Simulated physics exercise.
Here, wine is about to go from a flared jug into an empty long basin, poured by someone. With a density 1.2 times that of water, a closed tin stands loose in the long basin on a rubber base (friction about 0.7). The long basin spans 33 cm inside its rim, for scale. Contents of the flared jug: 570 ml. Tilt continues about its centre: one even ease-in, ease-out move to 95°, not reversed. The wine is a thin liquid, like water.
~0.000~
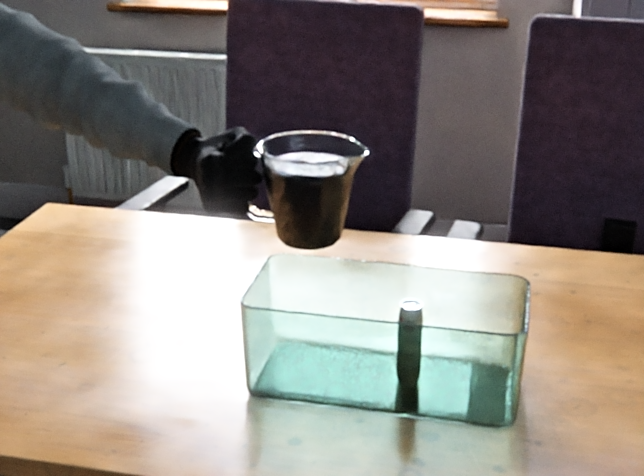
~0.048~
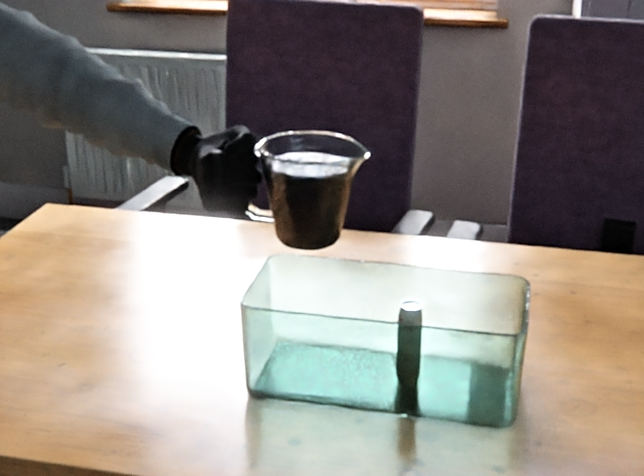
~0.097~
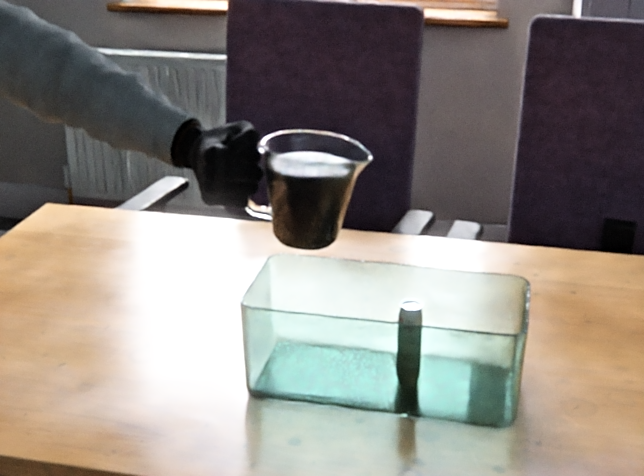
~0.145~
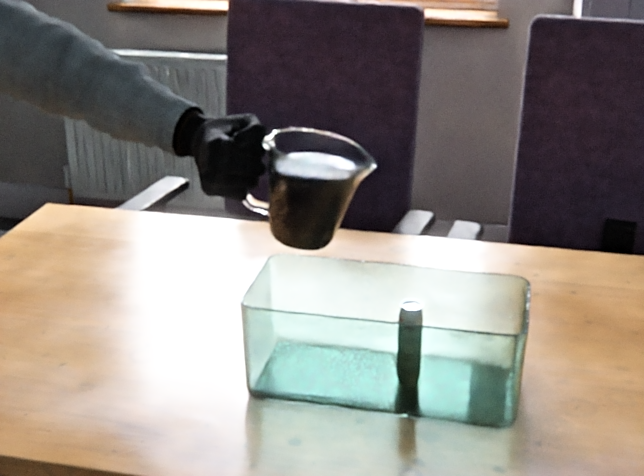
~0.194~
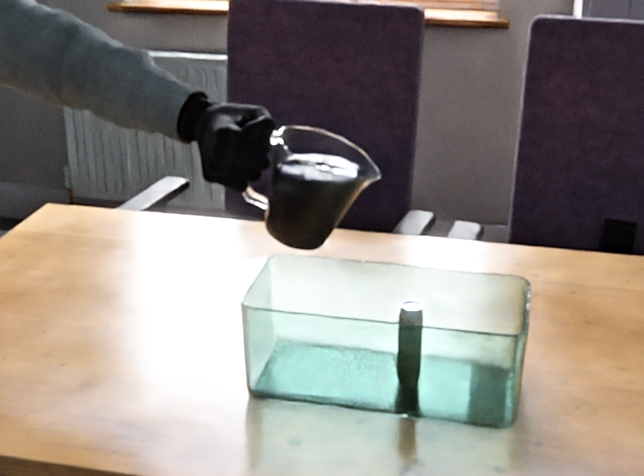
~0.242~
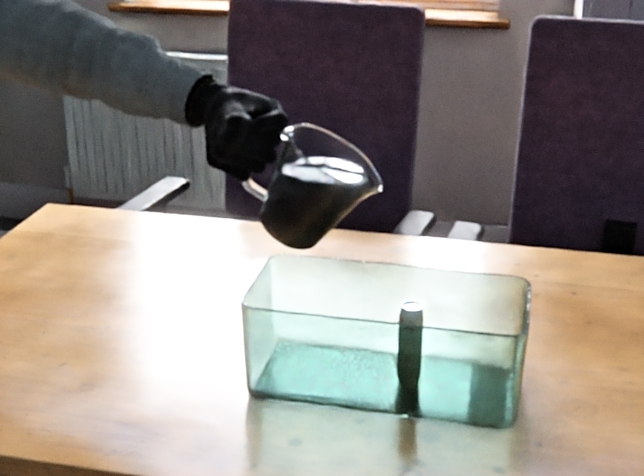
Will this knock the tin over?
Yes: It's down.
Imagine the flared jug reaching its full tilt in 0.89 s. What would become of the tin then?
With that tilt, the tin tips.
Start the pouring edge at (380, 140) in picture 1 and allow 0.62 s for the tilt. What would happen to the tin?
Then the tin remains standing.
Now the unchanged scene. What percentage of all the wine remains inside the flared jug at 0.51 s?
I reckon about 58 in a hundred is still held.
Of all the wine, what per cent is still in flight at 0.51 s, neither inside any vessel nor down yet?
Near 24 per cent at that moment.
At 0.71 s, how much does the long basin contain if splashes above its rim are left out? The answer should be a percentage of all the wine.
72 per cent, give or take a little.
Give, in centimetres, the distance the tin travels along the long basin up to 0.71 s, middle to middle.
Some 0 cm.
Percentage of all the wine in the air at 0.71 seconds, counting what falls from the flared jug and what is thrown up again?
14 per cent, roughly.
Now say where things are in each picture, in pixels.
It leans 0°; its right rim is at (368, 152); the wine meets the walls at (268, 161) and (354, 167); the long basin's rim runs from (255, 279) to (528, 307); the tin's top is at (411, 308), in the first picture.
It leans 1°; its right rim is at (368, 154); the wine meets the walls at (269, 161) and (354, 169), in the second picture.
It leans 5°; its right rim is at (372, 158); the wine meets the walls at (271, 160) and (356, 170), in the third picture.
It leans 12°; its right rim is at (376, 166); the wine meets the walls at (275, 159) and (360, 172), in the fourth picture.
It leans 20°; its right rim is at (380, 176); the wine meets the walls at (277, 163) and (366, 176), in the fifth picture.
It leans 30°; its right rim is at (383, 188); the wine meets the walls at (278, 168) and (374, 179), in the sixth picture.
Then, 0.51 s in, the tilt is 86° and 58 per cent is still to pour; the tin stands where it began.
Then, 0.71 s in, the tilt is 95° and 16 per cent is still to pour; the tin stands where it began.
Then, 0.92 s in, the tilt is 95° and 2 per cent is still to pour; the tin lies on its side.
Then, 1.14 s in, the tilt is 95° and 0 per cent is still to pour; the tin lies on its side.
Finally, the tin lies on its side.
